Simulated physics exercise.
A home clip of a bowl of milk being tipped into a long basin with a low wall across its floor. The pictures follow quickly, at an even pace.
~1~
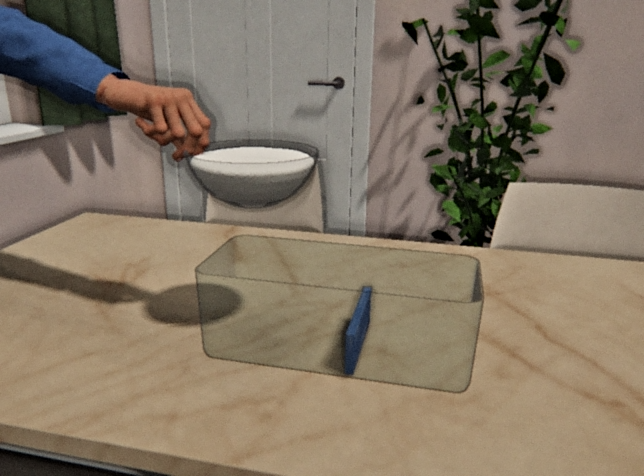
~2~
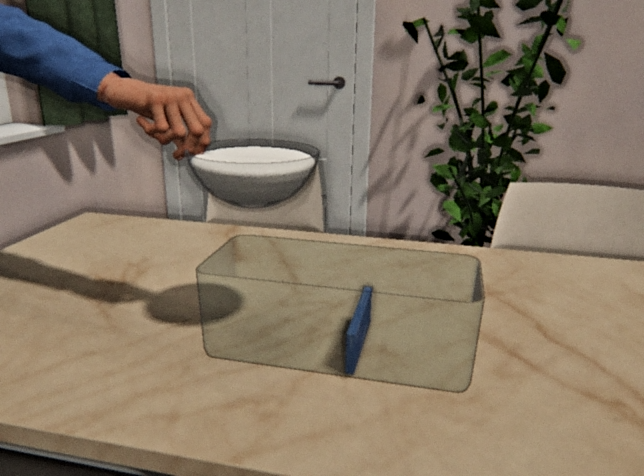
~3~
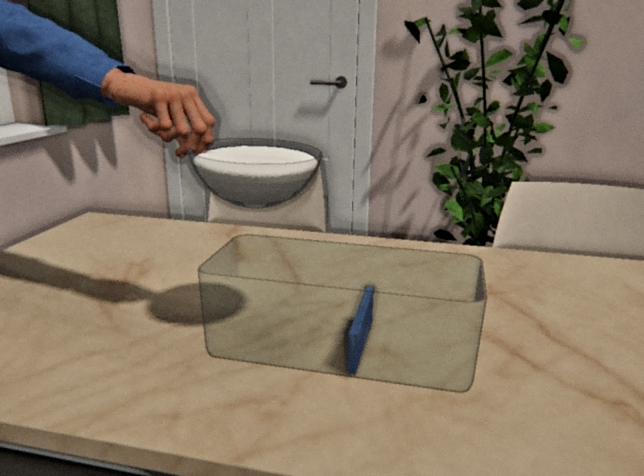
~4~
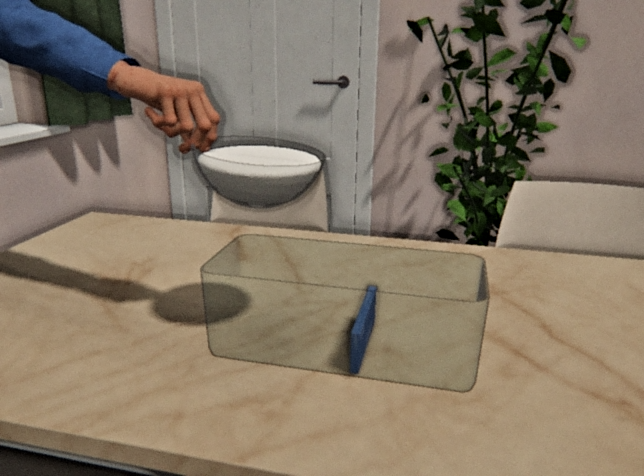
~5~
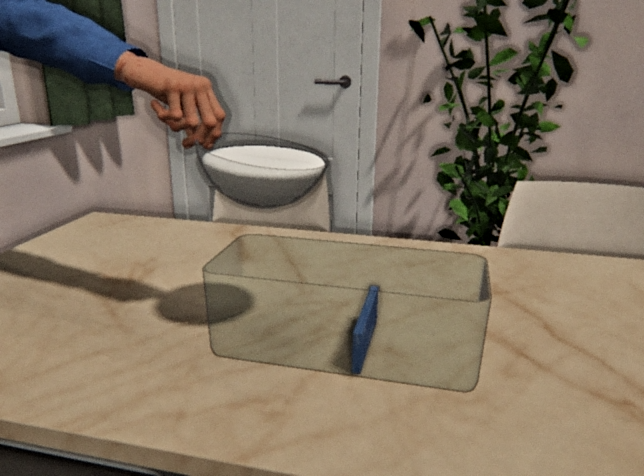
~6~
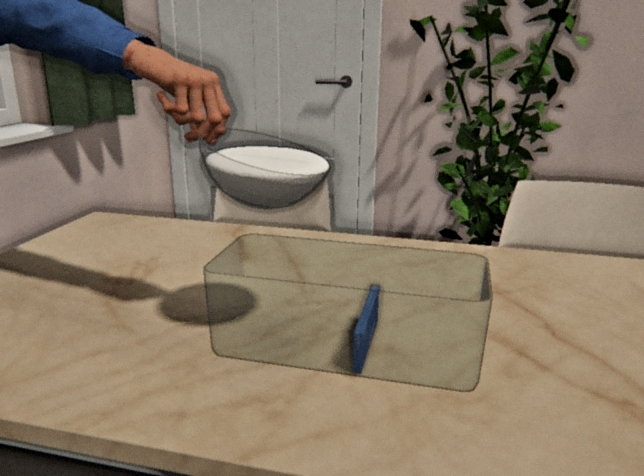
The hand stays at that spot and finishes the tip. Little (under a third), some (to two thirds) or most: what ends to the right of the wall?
In the end from a third to two thirds is right of the wall.
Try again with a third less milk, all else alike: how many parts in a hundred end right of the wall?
Roughly 20 in a hundred.
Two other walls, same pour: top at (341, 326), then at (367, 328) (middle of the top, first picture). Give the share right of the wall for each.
The first gives 65 %, the second 40 %.
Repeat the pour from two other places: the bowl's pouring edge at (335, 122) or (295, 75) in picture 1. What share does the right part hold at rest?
About 80 and 40 per cent.
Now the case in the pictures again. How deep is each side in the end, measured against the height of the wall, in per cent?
Some 20 per cent left and 30 right.
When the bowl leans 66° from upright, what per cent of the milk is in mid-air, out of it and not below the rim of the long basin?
It comes to 30 per cent or so.
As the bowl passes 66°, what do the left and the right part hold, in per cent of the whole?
Left about 15, right about 25.
A moment on, the bowl is tipped part way and 30 per cent is still to pour, 14 is left of the wall and 26 right of it.
Next, the bowl is tipped on its side and 0 per cent is still to pour, 52 is left of the wall and 45 right of it.
Then the bowl is tipped on its side and 0 per cent is still to pour, 54 is left of the wall and 46 right of it.
Later the bowl is tipped on its side and 0 per cent is still to pour, 54 is left of the wall and 46 right of it.
At rest 54 per cent lies left of the wall, 46 right of it and 1 outside.
